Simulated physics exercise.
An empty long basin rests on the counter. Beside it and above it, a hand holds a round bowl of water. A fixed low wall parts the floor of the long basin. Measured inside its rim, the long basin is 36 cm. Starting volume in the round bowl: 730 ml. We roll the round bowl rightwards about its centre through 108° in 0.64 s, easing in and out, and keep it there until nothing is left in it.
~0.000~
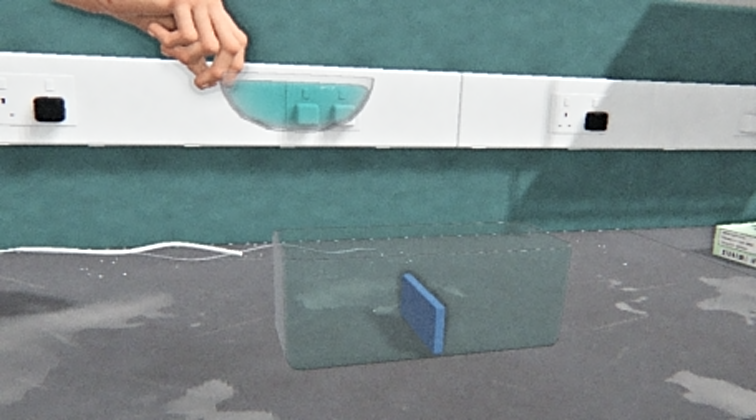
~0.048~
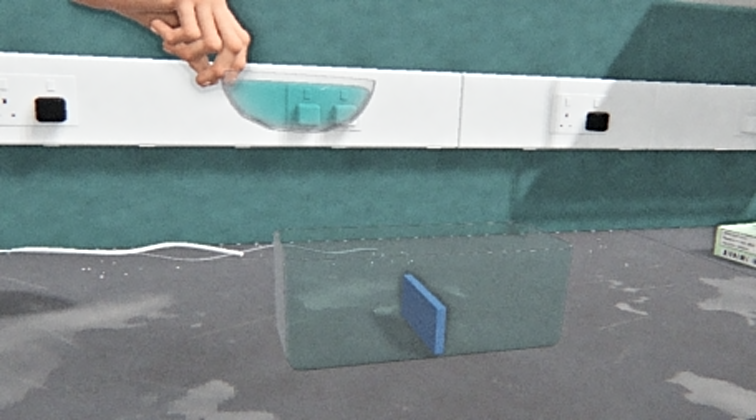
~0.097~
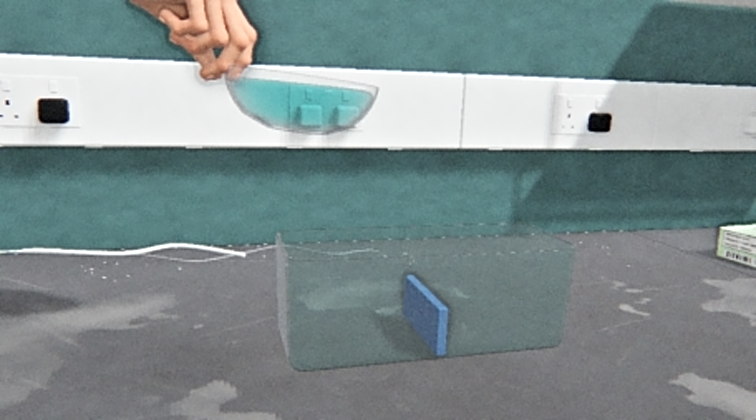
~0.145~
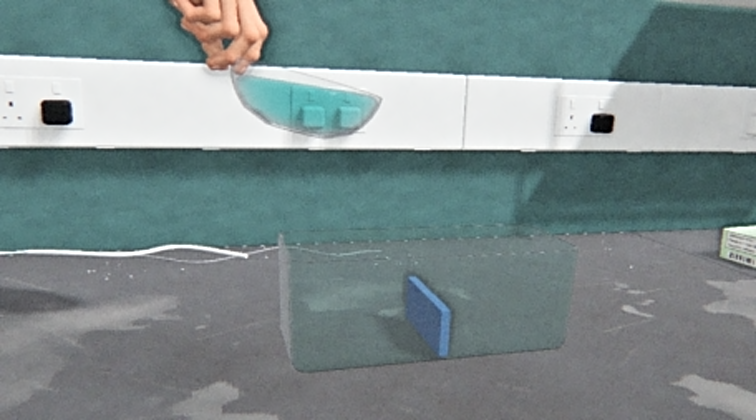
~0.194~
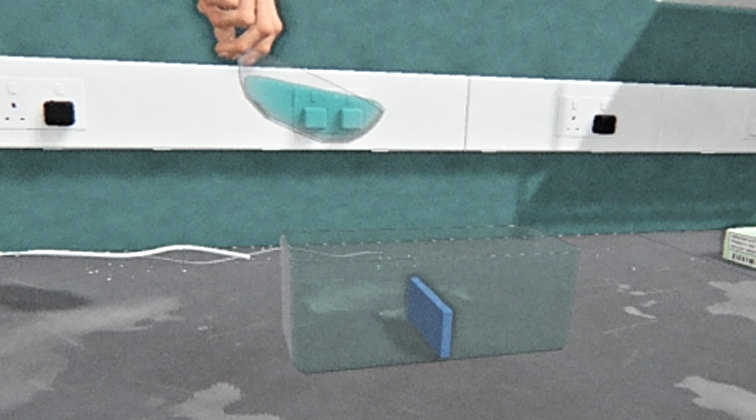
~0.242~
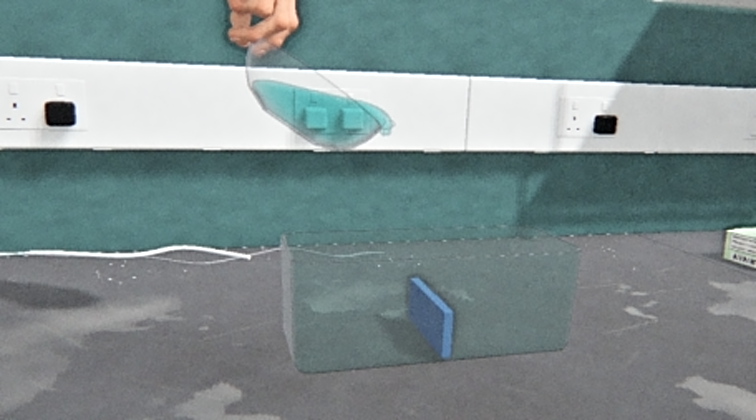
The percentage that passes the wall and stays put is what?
It is about 27 per cent.
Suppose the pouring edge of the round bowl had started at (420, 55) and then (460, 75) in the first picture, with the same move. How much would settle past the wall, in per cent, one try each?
In order, 75 and 80 per cent.
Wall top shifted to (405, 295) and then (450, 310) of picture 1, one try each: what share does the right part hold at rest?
The first gives near 55 per cent and the second near 30 per cent.
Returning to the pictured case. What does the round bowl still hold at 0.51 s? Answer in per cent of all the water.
Fraction remaining: Approx. 2 per cent.
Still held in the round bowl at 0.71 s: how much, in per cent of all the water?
0 %.
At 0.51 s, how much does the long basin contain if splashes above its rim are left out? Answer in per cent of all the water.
The basin holds roughly 60 in a hundred parts at that moment.
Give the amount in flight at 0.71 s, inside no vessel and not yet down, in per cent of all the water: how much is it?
6 in a hundred, give or take.
By 0.51 s the tilt is 98° and 2 per cent is still to pour, 39 is left of the wall and 21 right of it.
By 0.71 s the tilt is 108° and 0 per cent is still to pour, 65 is left of the wall and 26 right of it.
By 0.92 s the tilt is 108° and 0 per cent is still to pour, 64 is left of the wall and 26 right of it.
By 1.14 s the tilt is 108° and 0 per cent is still to pour, 65 is left of the wall and 27 right of it.
At rest 65 per cent lies left of the wall, 27 right of it and 8 outside.
